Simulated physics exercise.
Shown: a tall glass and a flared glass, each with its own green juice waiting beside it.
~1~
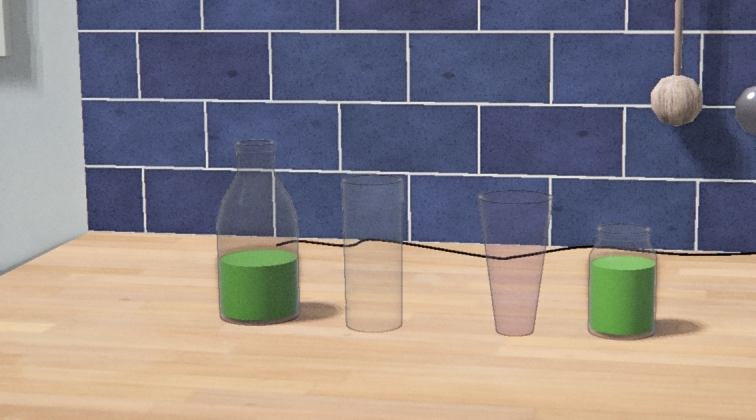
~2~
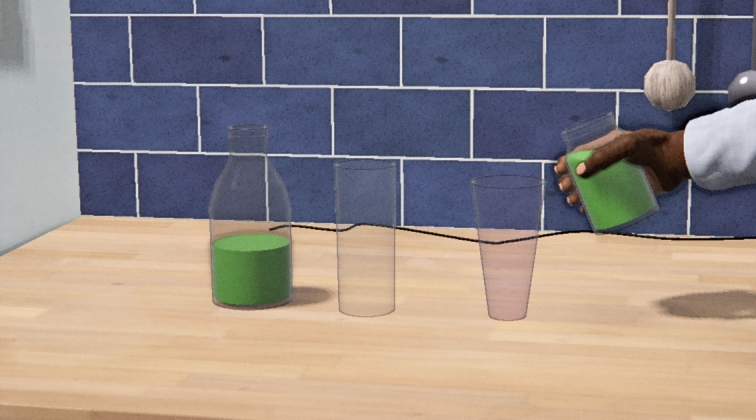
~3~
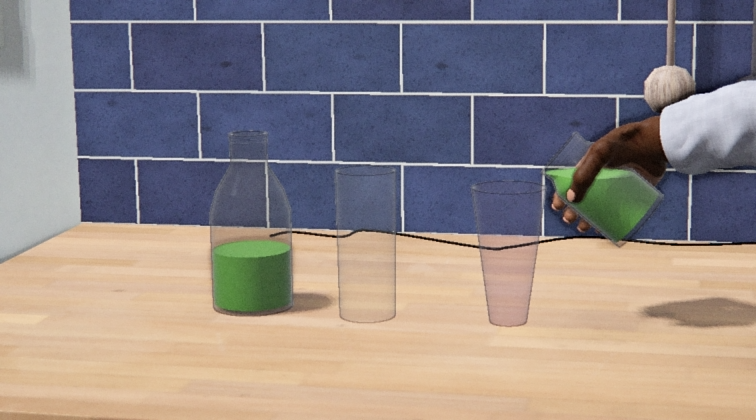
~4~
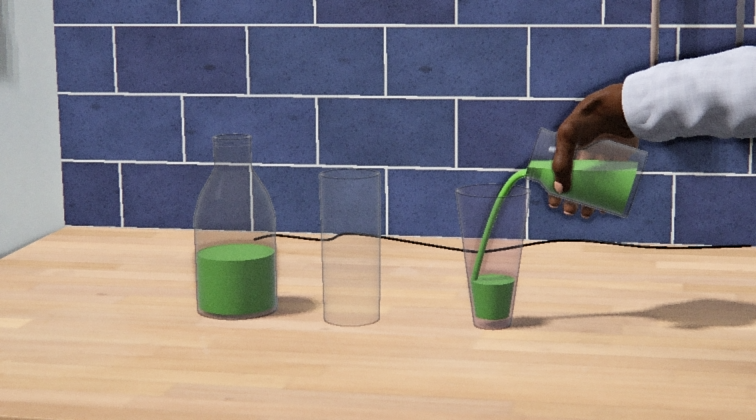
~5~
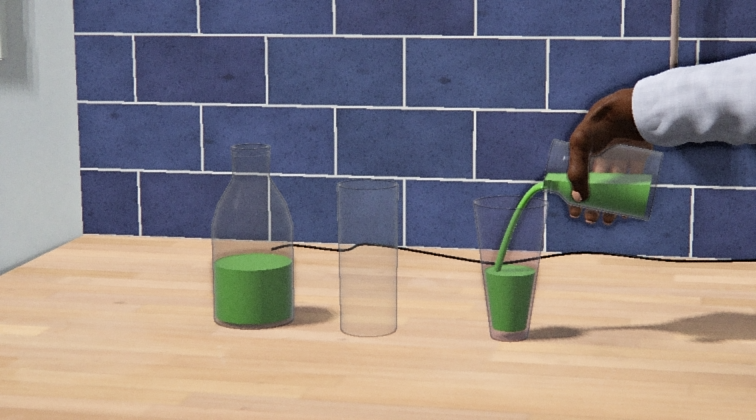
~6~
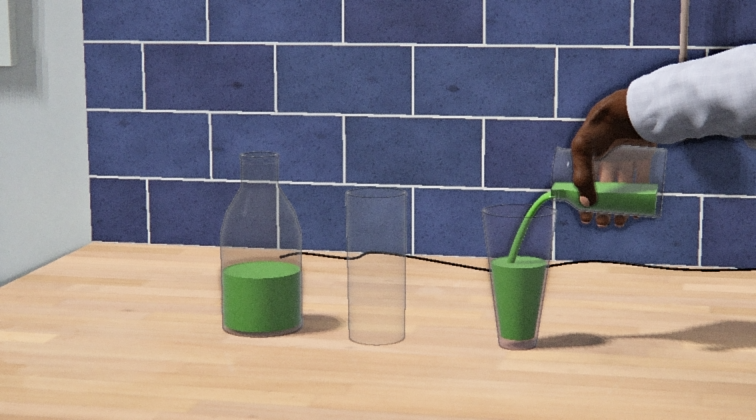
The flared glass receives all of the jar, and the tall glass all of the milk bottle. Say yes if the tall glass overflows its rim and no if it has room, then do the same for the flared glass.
My prediction: The tall glass is going to accept every drop, the flared glass is going to accept every drop.
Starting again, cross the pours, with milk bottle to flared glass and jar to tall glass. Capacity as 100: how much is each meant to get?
Respectively 100 and 60 percent.
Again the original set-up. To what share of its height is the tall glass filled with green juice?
About 80%.
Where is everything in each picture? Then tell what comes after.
In the first frame, before the pour; jar (622, 277) about two thirds full; milk bottle (257, 227) about a third full; flared glass (515, 259) empty; tall glass (373, 250) empty.
In the second frame, the jar is on its way; jar (606, 169) tipped 25° with all of its load; flared glass (508, 244) empty.
In the third frame, the green juice nears the lip; jar (597, 184) tipped 50° with all of its load; flared glass (509, 250) empty.
In the fourth frame, pouring; jar (582, 168) tipped 75° with about three quarters of its load; flared glass about a quarter full, surface at (493, 281).
In the fifth frame, pouring; jar (599, 175) tipped 80° with about two thirds of its load; tall glass (368, 255) empty.
In the sixth frame, pouring; jar (605, 178) tipped 85° with about half of its load; milk bottle about a third full, surface at (262, 270); flared glass about two thirds full, surface at (519, 264); tall glass (377, 263) empty.
A moment on, the flared glass is about three quarters full.
When it is over, the tall glass is about three quarters full; the flared glass is about three quarters full.
